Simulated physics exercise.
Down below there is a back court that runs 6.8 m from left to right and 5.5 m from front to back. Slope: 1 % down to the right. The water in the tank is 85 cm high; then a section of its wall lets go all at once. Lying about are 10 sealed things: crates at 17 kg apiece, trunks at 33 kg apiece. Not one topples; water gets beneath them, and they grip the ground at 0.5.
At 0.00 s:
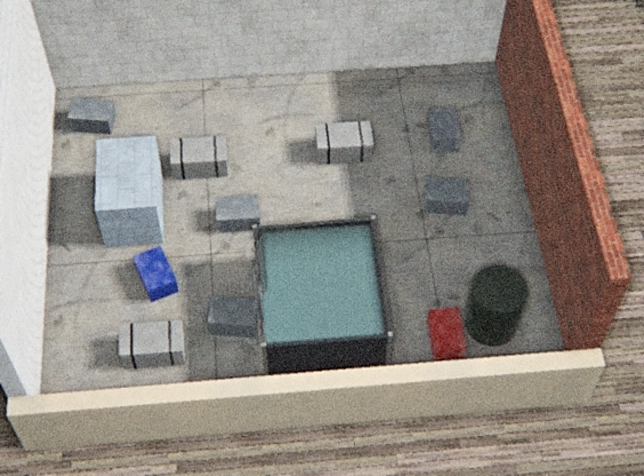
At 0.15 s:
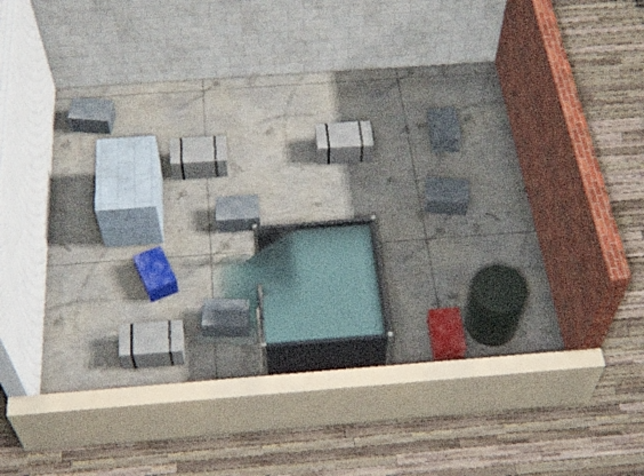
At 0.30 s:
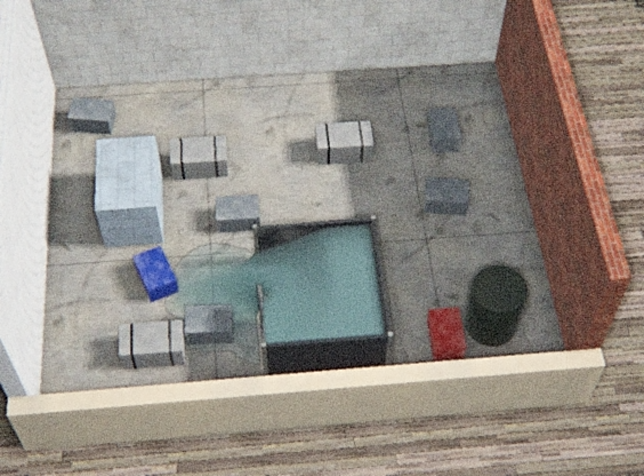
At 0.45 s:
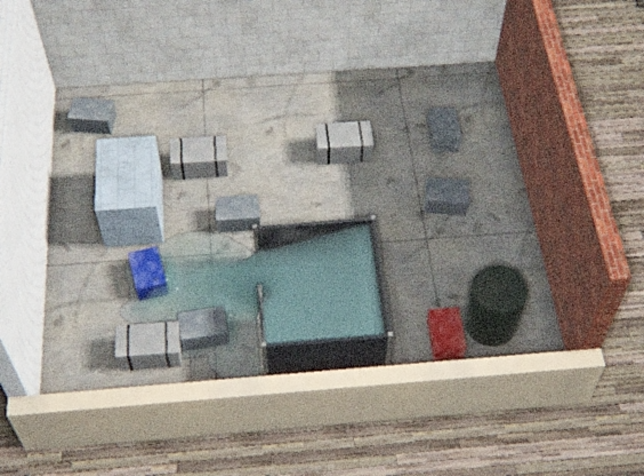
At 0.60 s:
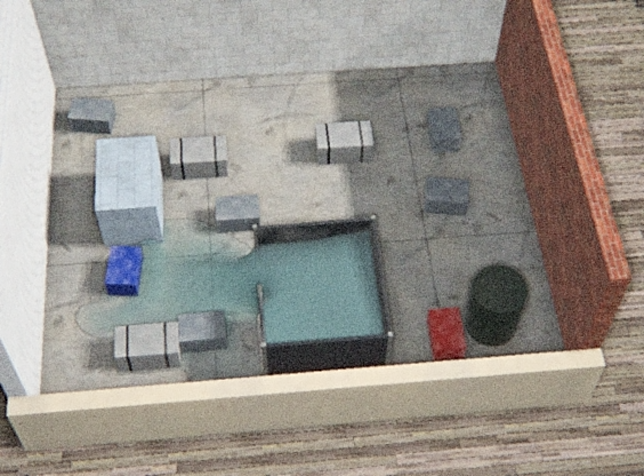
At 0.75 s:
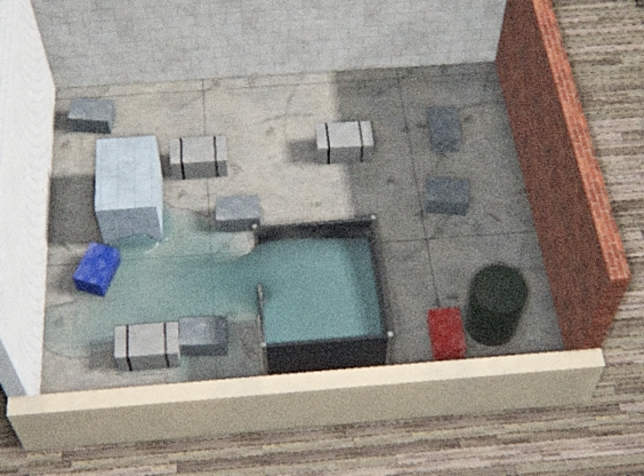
Teal water pours from the left side of a dark-walled tank in a walled court, seen from above by a still camera. Grey blocks, black-banded pale boxes and a tall pale blue block stand around it, with a red crate and dark green drum at right. The water spreads leftward, shifting a grey block beside a banded box, then pushing the blue crate left.
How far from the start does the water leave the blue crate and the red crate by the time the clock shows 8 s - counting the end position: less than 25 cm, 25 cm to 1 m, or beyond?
I expect the blue crate to be swept well away; I expect the red crate to hardly budge.
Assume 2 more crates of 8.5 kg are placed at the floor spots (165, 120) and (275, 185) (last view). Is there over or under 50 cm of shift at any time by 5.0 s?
First far enough, second not far enough.
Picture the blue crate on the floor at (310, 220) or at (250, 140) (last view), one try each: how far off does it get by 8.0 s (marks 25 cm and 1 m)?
Run 1: It remains nearly still. Run 2: It is pushed a bit.
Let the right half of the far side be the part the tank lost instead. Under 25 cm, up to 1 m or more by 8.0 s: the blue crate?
Note: Blue crate essentially stationary.
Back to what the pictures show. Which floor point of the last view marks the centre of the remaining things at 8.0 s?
Mean floor pixel: About (305, 192).
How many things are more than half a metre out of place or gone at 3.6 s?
Result: 3.
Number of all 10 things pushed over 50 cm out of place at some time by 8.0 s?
That makes 5.
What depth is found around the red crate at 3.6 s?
Depth: About 0 cm.
After 1.6 s the blue crate is near (61, 209), 1.6 m from its start, aground; the red crate is near (447, 328), 0.0 m from its start, aground; 0 afloat.
After 3.6 s the blue crate is near (99, 92), 3.2 m from its start, afloat; the red crate is near (447, 328), 0.0 m from its start, aground; 3 afloat.
After 5.6 s the blue crate is near (157, 126), 2.4 m from its start, aground; the red crate is near (447, 328), 0.0 m from its start, aground; 3 afloat.
After 8.0 s the blue crate is near (133, 132), 2.4 m from its start, afloat; the red crate is near (447, 328), 0.0 m from its start, aground; 2 afloat.
